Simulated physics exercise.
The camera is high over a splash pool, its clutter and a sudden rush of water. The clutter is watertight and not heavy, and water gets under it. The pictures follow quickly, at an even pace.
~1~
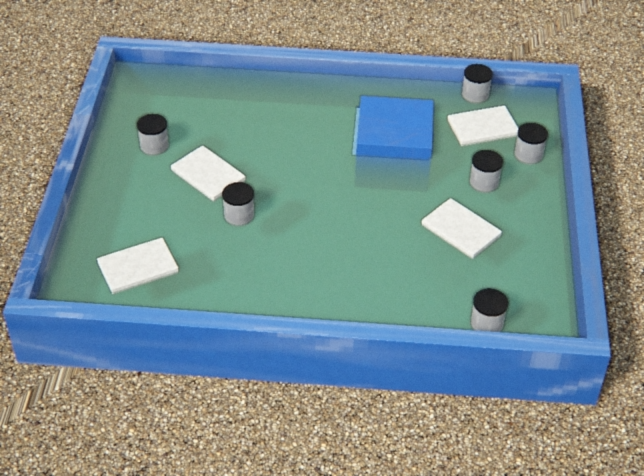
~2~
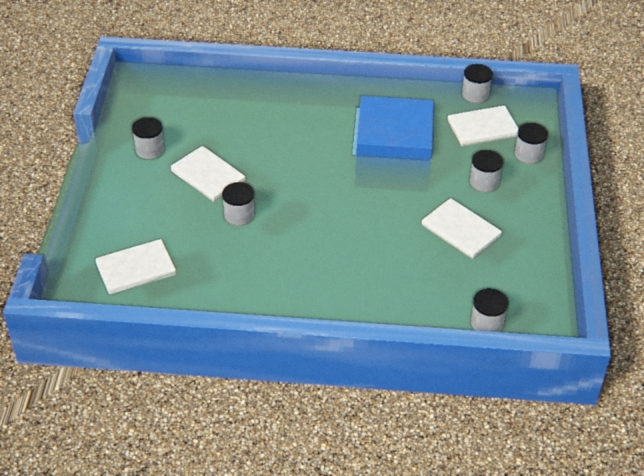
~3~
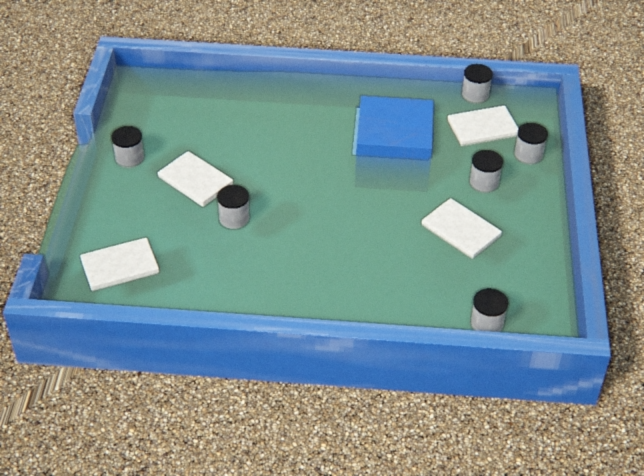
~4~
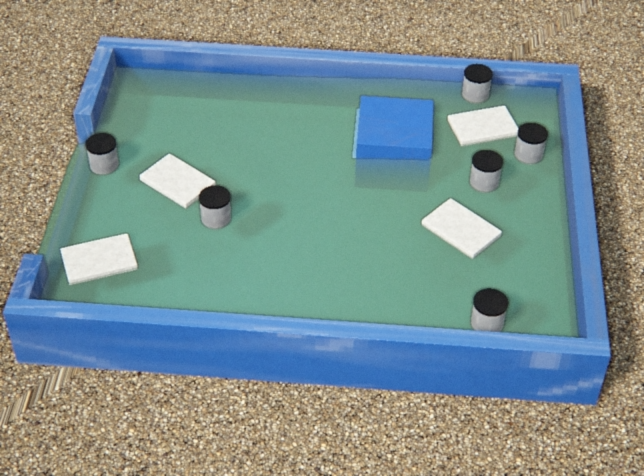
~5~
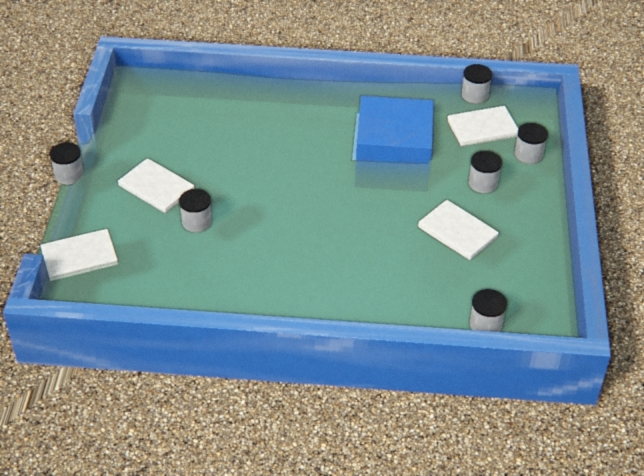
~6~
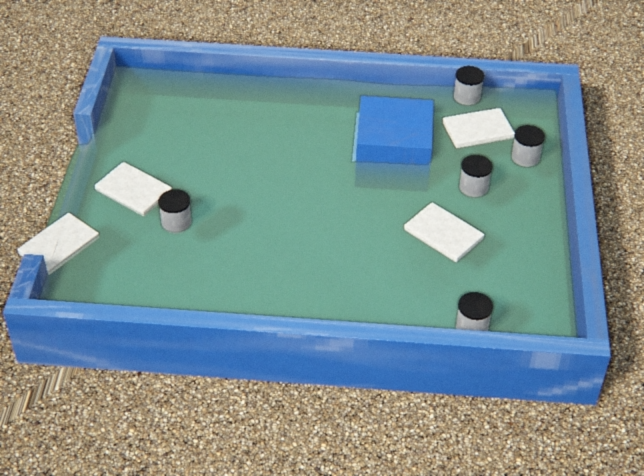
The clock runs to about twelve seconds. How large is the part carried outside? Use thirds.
Share: Between one and two thirds.
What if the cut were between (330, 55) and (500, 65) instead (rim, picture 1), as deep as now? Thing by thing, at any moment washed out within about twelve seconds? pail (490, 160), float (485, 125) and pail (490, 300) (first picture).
As listed: Out, gone, inside.
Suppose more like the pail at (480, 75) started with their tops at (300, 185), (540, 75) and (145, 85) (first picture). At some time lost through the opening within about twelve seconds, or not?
As listed: Washed out, left behind, yes.
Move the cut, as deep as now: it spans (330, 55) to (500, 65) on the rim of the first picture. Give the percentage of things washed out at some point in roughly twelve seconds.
Some 50 per cent.
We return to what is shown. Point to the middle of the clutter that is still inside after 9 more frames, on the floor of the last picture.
At about (447, 218).
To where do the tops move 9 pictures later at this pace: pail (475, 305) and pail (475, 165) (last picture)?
Close to (441, 312) and (436, 185).
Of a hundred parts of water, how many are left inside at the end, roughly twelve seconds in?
Close to 50 %.
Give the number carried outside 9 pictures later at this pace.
It comes to 4.
A moment on, 2 of 10 are out; 8 afloat.
Next, 4 of 10 are out; 6 afloat.
Later, 4 of 10 are out; 6 afloat.
In the end, 4 of 10 are out; 6 afloat.
